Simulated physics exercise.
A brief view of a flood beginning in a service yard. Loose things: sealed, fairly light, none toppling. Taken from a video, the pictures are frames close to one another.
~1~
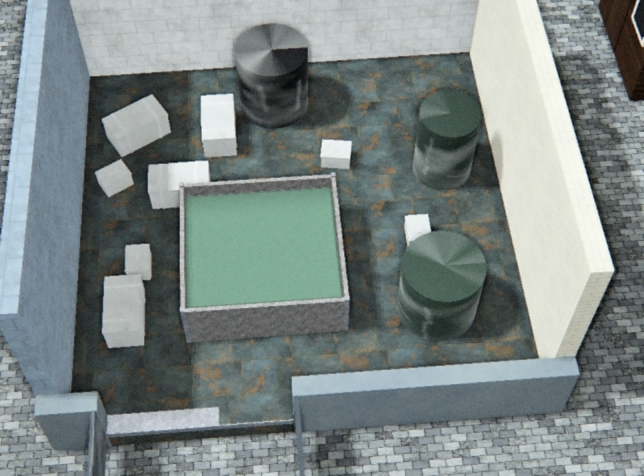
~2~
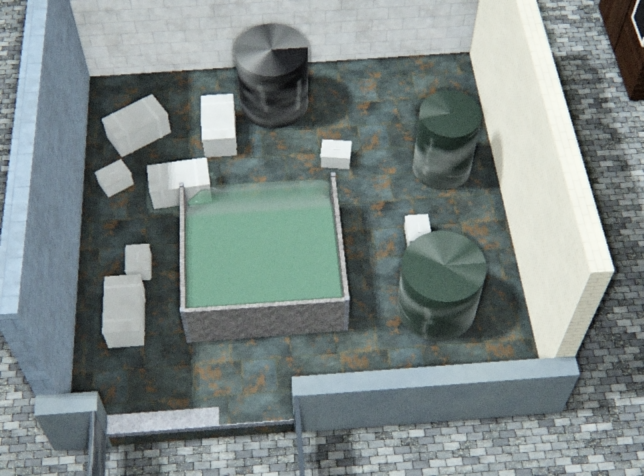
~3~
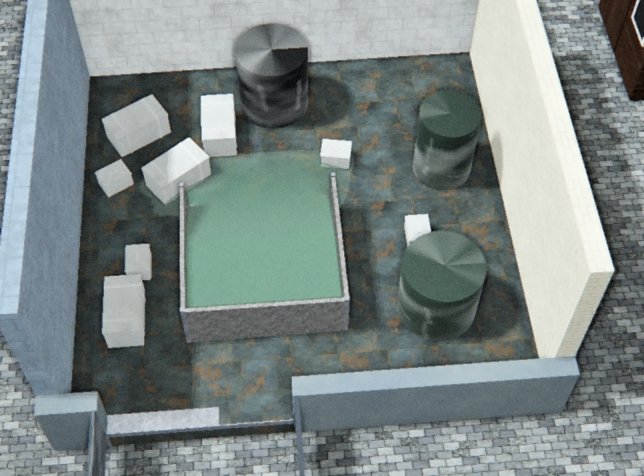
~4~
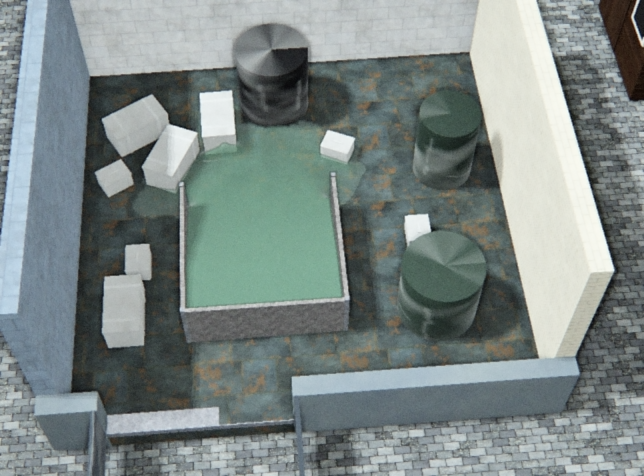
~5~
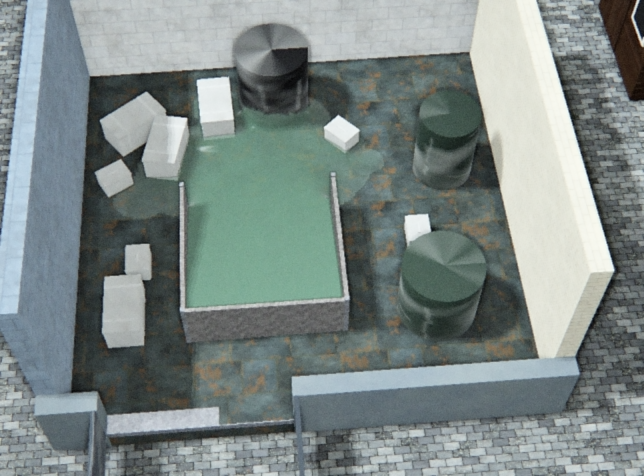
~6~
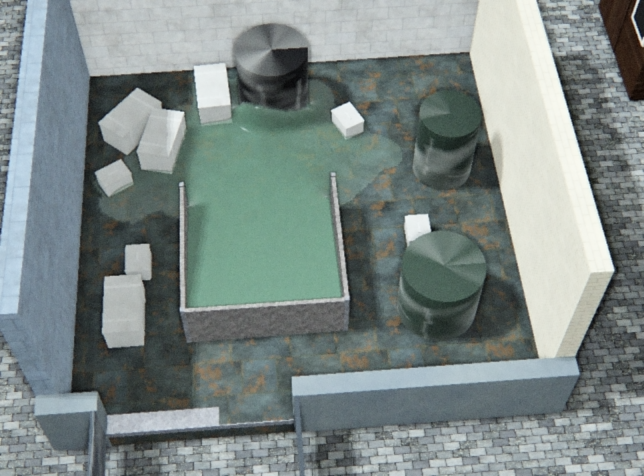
Green water spreading out of the open far side of a square tank in a walled yard, nudging pale boxes apart.
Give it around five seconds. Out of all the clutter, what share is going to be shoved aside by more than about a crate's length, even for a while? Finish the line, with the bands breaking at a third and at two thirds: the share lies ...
The share lies at two thirds or above.
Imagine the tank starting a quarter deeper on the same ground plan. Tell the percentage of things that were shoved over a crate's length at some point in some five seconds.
By my count, 100 %.
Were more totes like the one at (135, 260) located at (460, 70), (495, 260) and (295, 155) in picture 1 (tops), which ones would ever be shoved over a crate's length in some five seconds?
The first travels far, the second travels far and the third travels far.
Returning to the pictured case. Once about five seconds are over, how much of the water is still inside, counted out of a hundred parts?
Around 98 in a hundred.
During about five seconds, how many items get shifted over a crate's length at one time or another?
My count comes to 7.
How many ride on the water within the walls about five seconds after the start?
The figure is 5.
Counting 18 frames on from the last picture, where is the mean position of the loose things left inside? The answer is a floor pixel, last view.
At about (228, 212).
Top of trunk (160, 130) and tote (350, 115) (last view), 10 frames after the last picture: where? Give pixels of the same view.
The tops should be near (129, 89) and near (463, 60).
A moment on, 3 of 8 are well off their spots; 1 afloat.
Next, 4 of 8 are well off their spots; 4 afloat.
Later, 5 of 8 are well off their spots; 5 afloat.
In the end, 6 of 8 are well off their spots, and 7 have been at some point; 5 afloat.
